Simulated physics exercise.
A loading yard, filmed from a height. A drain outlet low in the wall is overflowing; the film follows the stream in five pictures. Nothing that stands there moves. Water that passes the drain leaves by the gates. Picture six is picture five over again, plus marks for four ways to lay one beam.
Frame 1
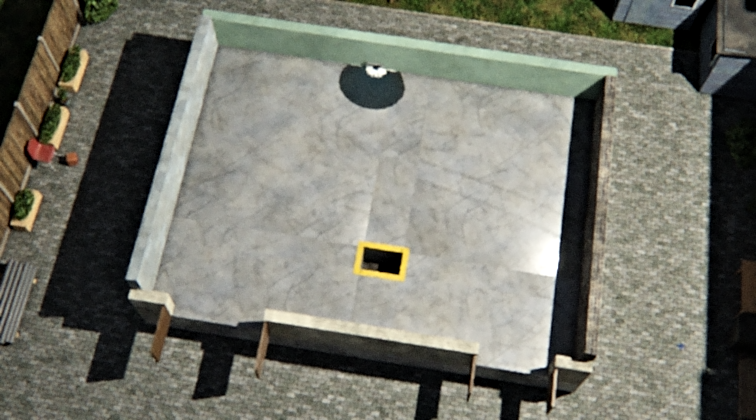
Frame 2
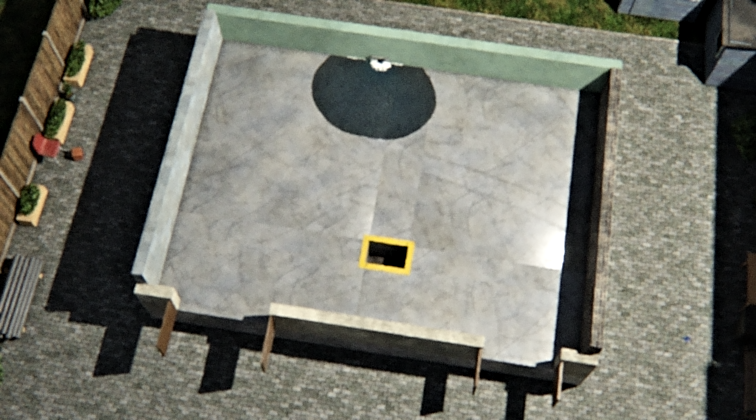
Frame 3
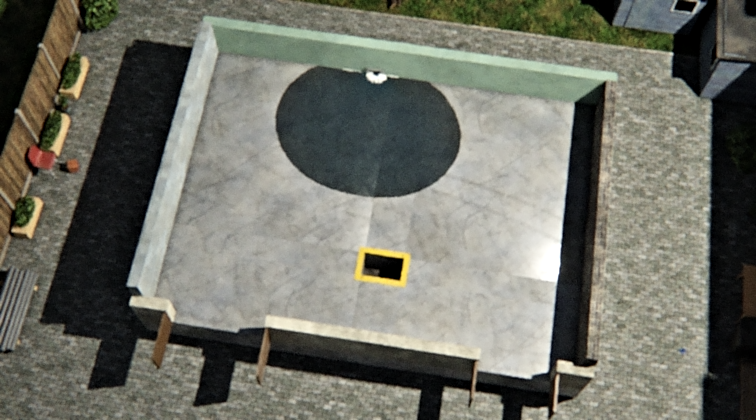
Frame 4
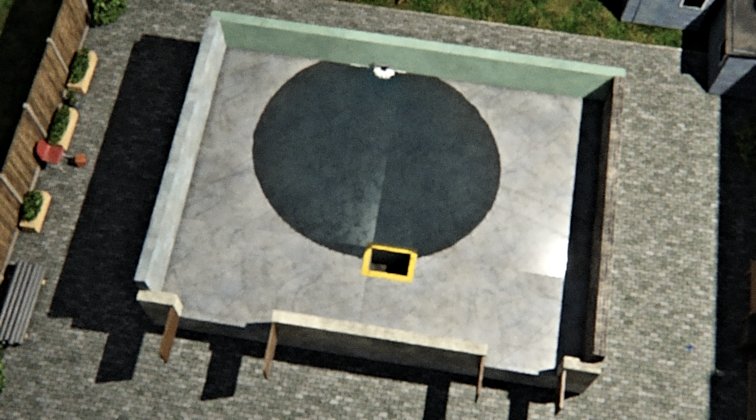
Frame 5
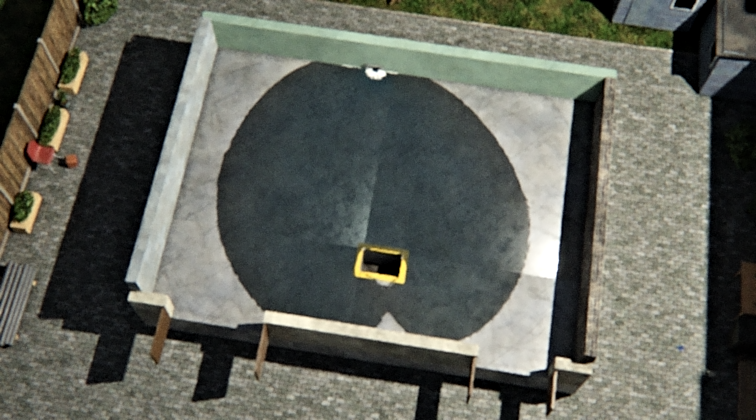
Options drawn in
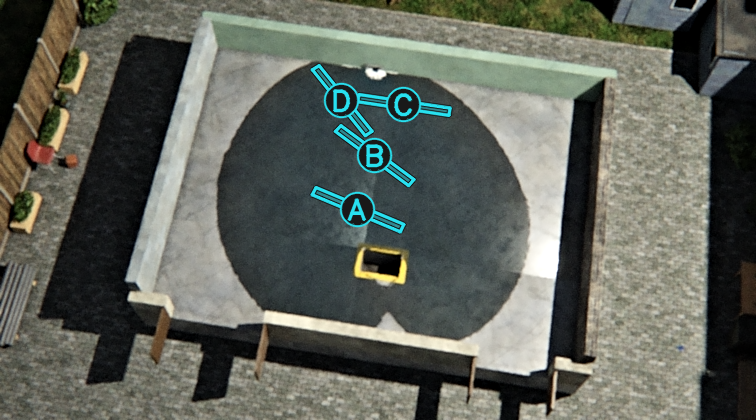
In a walled yard seen from above, dark water spread from the far wall across the pale floor in a widening round pool, then reached the yellow-edged drain pit and began running in.
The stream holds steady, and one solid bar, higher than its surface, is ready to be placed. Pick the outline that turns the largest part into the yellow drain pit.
I would pick spot D.
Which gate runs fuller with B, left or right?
The right one.
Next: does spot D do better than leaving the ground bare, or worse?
Worse.
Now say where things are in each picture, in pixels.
Outfall at (375, 66); yellow drain pit at (381, 261); open gate at (512, 360); open gate at (222, 313); water covers 2 % of the ground and shows as far out as (387, 104); yellow drain pit still dry.
Water covers 8 % of the ground and shows as far out as (390, 136); yellow drain pit still dry.
Water covers 18 % of the ground and shows as far out as (347, 192); yellow drain pit still dry.
Water covers 34 % of the ground and shows as far out as (437, 249); yellow drain pit still dry.
Water covers 56 % of the ground and shows as far out as (485, 322); yellow drain pit taking water.
On the marked copy, A from (314, 191) to (402, 228); B from (338, 128) to (411, 182); C from (358, 98) to (449, 111); D from (315, 67) to (368, 133).
If A is chosen, about 4 % of the stream runs into the yellow drain pit, about 96 % out by the gates.
If B is chosen, about 7 % of the stream runs into the yellow drain pit, about 92 % out by the gates.
If C is chosen, about 6 % of the stream runs into the yellow drain pit, about 93 % out by the gates.
If D is chosen, about 16 % of the stream runs into the yellow drain pit, about 82 % out by the gates.
